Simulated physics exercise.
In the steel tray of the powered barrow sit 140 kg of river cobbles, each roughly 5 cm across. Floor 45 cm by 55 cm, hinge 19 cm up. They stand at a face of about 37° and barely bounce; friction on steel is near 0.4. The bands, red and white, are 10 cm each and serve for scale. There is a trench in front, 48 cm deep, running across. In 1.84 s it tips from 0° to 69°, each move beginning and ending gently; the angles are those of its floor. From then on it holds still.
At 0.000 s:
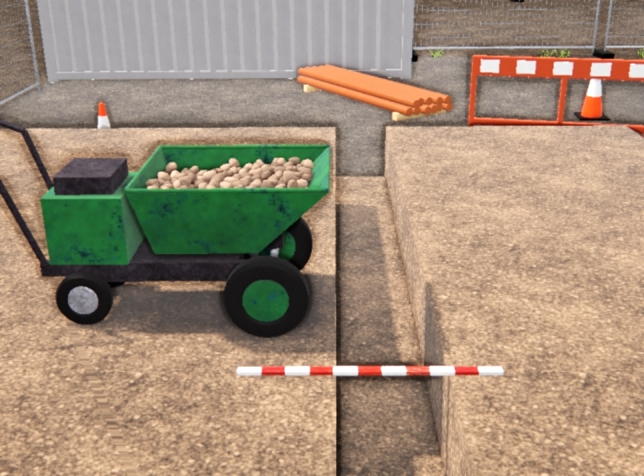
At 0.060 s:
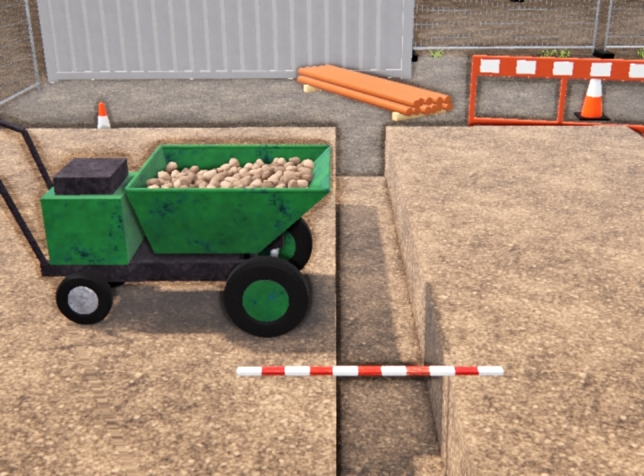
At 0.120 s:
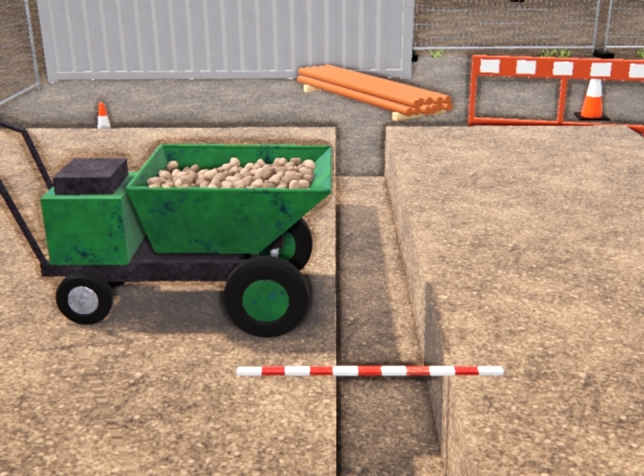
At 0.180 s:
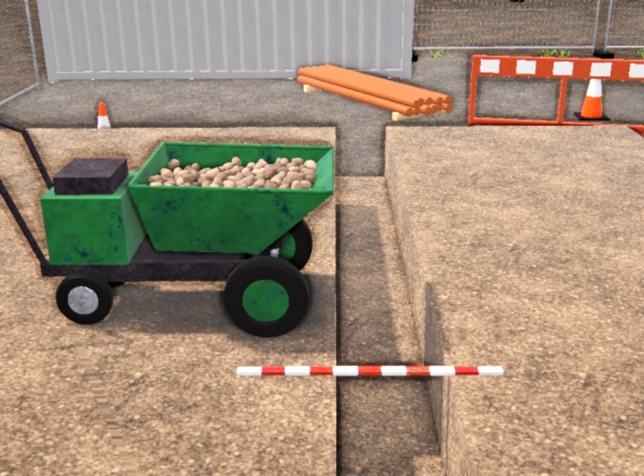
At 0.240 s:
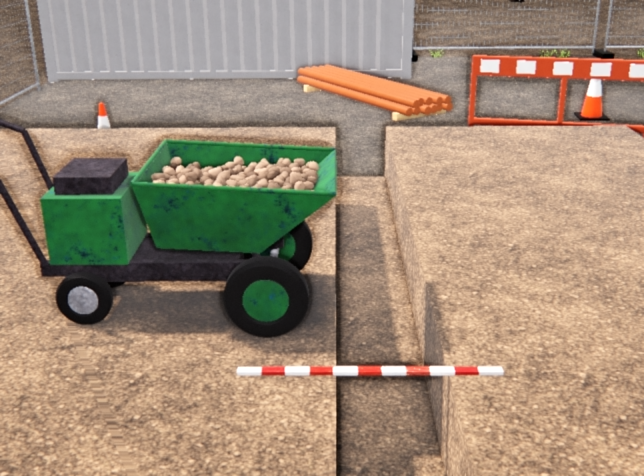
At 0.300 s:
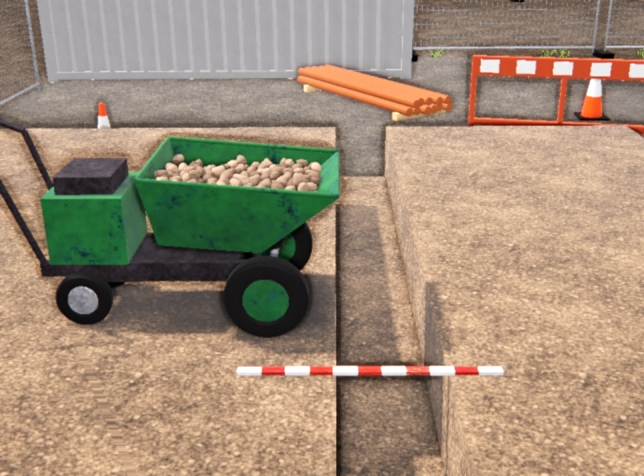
A green powered barrow loaded with river cobbles stood beside a trench, behind a red-and-white banded pole, and its tray slowly tilted slightly toward the right while the wheels stayed still.
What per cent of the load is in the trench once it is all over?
75 %.
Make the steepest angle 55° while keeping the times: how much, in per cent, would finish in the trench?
Trench share: Approx. 65%.
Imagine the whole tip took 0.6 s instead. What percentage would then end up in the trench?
With that change, it comes to around 55 per cent.
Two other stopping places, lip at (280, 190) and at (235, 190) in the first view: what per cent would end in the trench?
I'd expect some 100 per cent, then some 90.
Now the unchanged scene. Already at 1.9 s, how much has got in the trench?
By that point it's something like 40 in a hundred.
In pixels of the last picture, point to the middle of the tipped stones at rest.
(408, 375).
After 1.4 s the floor is at 58°; 100 % in the tray; the foremost stones are at (404, 269).
After 1.9 s the floor is at 69°; 41 % in the tray, 40 % in the trench, 19 % past the trench; the foremost stones are at (520, 312).
After 2.3 s the floor is at 69°; 12 % in the tray, 62 % in the trench, 26 % past the trench; the foremost stones are at (579, 314).
After 4.2 s the floor is at 69°; 0 % in the tray, 75 % in the trench, 25 % past the trench; the foremost stones are at (589, 304).
